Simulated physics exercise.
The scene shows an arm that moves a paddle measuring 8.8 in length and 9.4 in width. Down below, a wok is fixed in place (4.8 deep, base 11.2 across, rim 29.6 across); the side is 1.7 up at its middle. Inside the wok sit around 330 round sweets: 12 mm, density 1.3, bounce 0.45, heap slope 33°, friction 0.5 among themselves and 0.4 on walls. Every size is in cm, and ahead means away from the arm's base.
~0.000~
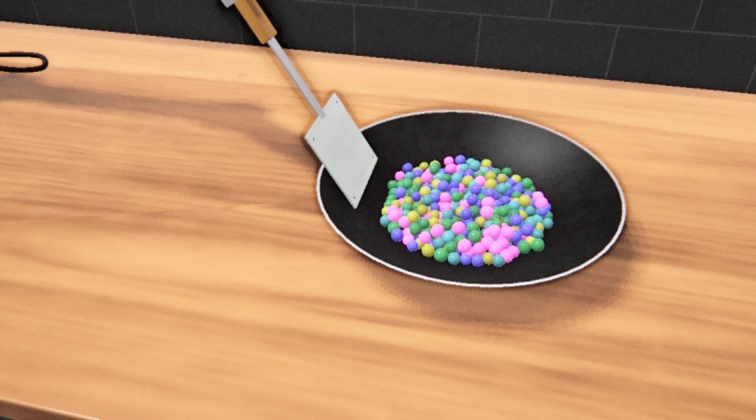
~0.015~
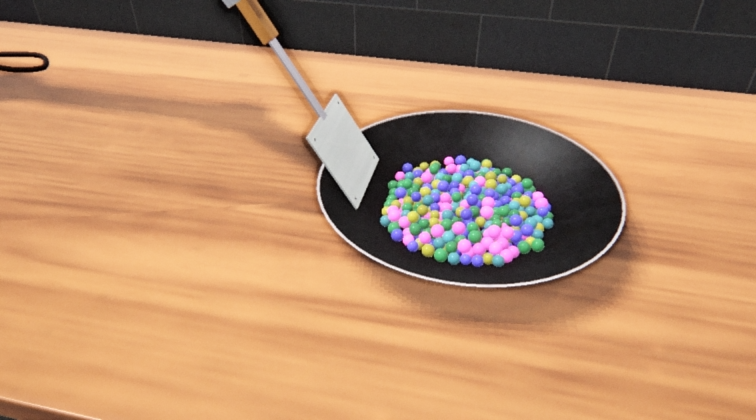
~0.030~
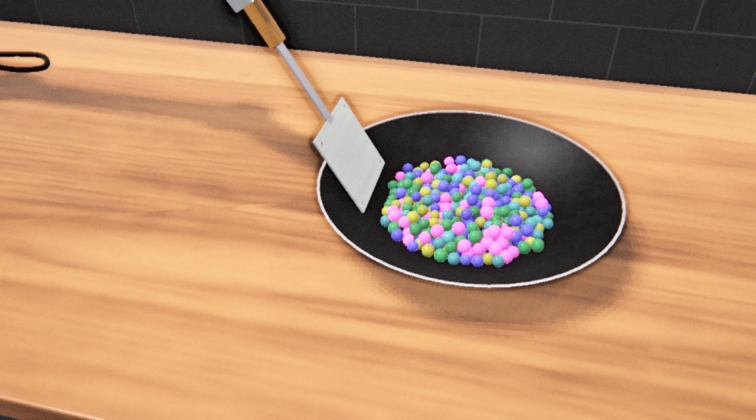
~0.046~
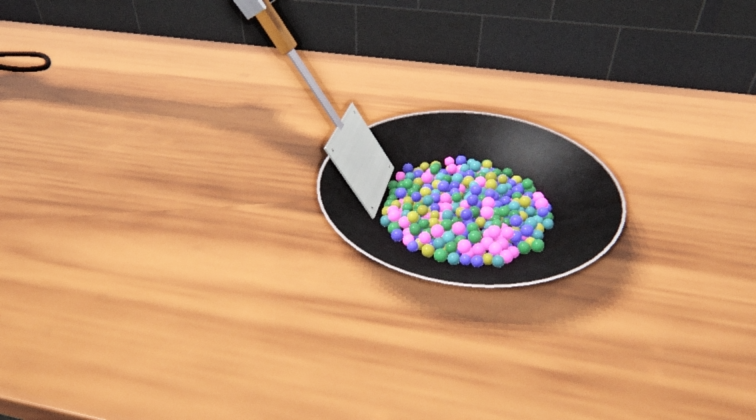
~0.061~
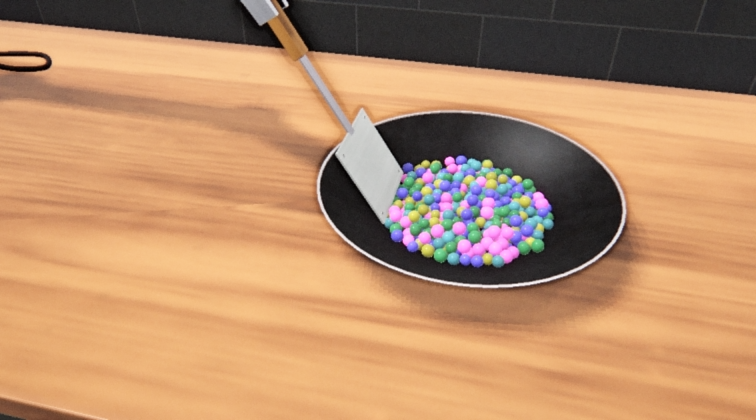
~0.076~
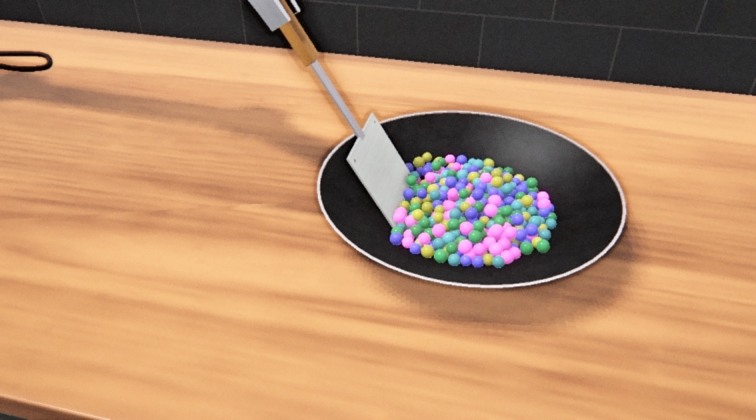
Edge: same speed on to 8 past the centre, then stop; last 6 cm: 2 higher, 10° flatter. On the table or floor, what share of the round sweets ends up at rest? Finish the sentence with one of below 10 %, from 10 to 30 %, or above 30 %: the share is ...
The share is from 10 to 30 %.
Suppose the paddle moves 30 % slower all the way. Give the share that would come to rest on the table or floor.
Then around 5 percent would finish on the table or floor.
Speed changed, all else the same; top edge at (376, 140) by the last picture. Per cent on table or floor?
I'd say around 40 per cent.
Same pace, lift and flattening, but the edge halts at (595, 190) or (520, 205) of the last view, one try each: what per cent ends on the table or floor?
Estimates, in order: 45 % and 5 %.
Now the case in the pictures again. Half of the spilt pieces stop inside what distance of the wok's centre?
Estimate: Near 20 cm.
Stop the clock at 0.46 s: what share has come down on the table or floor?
It is near 15 percent.
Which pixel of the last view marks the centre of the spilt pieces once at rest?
Roughly at (654, 240) in the final view.
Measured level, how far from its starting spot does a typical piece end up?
The value is roughly 8 cm.
After 0.15 s, sloping 58°, highest piece 7 above the table; 332 in the wok.
After 0.22 s, sloping 55°, highest piece 10 above the table; 330 in the wok, 2 on the blade or in flight.
After 0.46 s, sloping 48°, highest piece 6 above the table; 281 in the wok, 45 on the table or floor, 6 on the blade or in flight.
After 1.51 s, sloping 48°, highest piece 6 above the table; 281 in the wok, 51 on the table or floor.
At rest, 281 in the wok, 51 on the table or floor. That is 15 % on the table or floor.
